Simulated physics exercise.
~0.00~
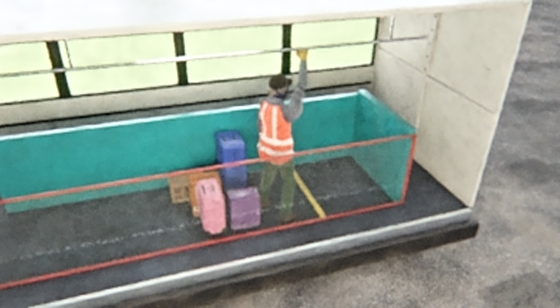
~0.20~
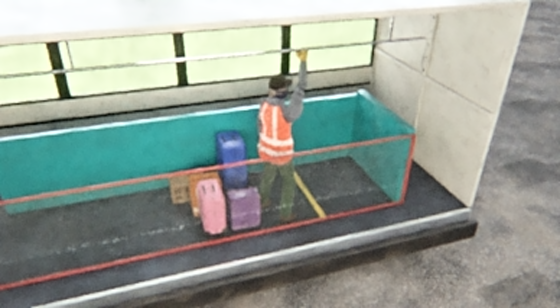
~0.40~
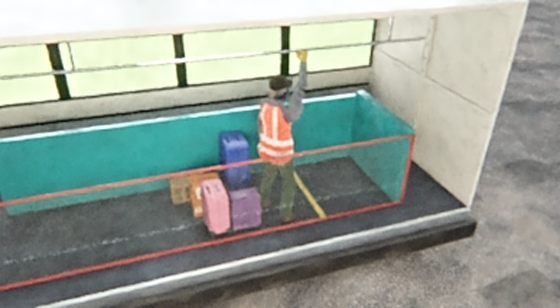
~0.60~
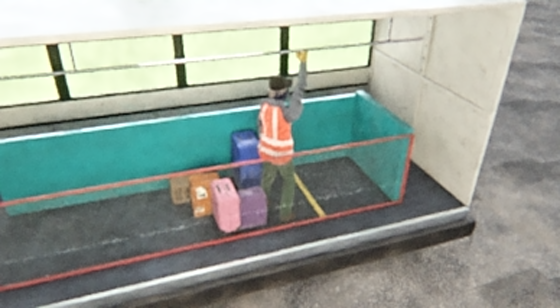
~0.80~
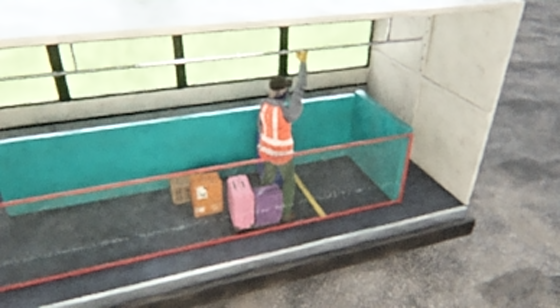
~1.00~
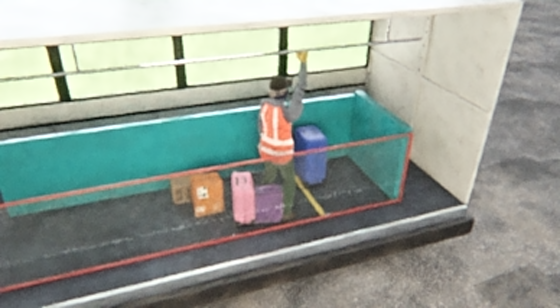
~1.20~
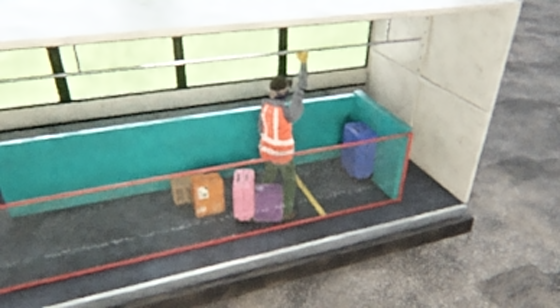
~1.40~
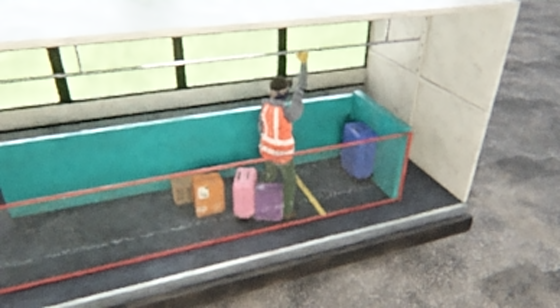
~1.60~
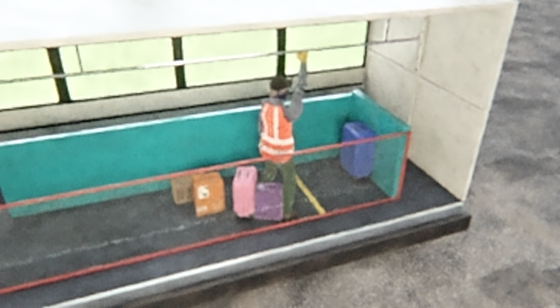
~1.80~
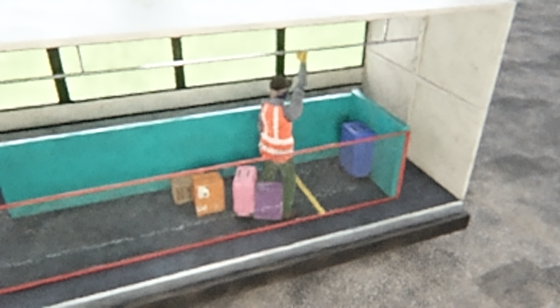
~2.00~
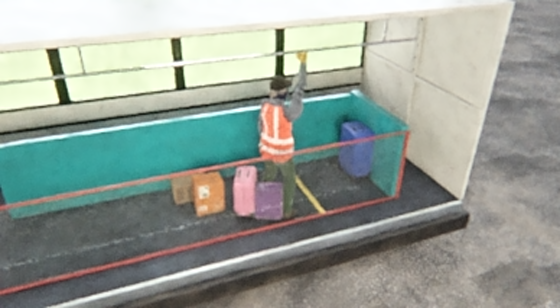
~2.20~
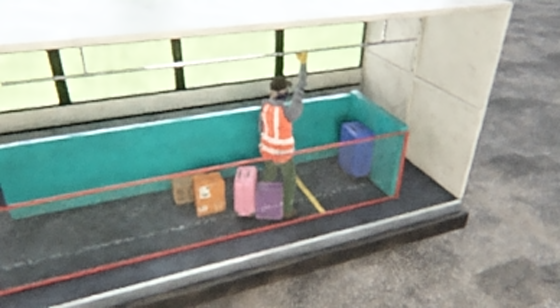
In this clip, a passenger in an orange vest grips the rail while a blue case rolls right behind them, crosses the yellow line and stops near the bay's far end. The pink case and purple carton shift slightly right and settle short of the line, beside the orange pack and brown crate.
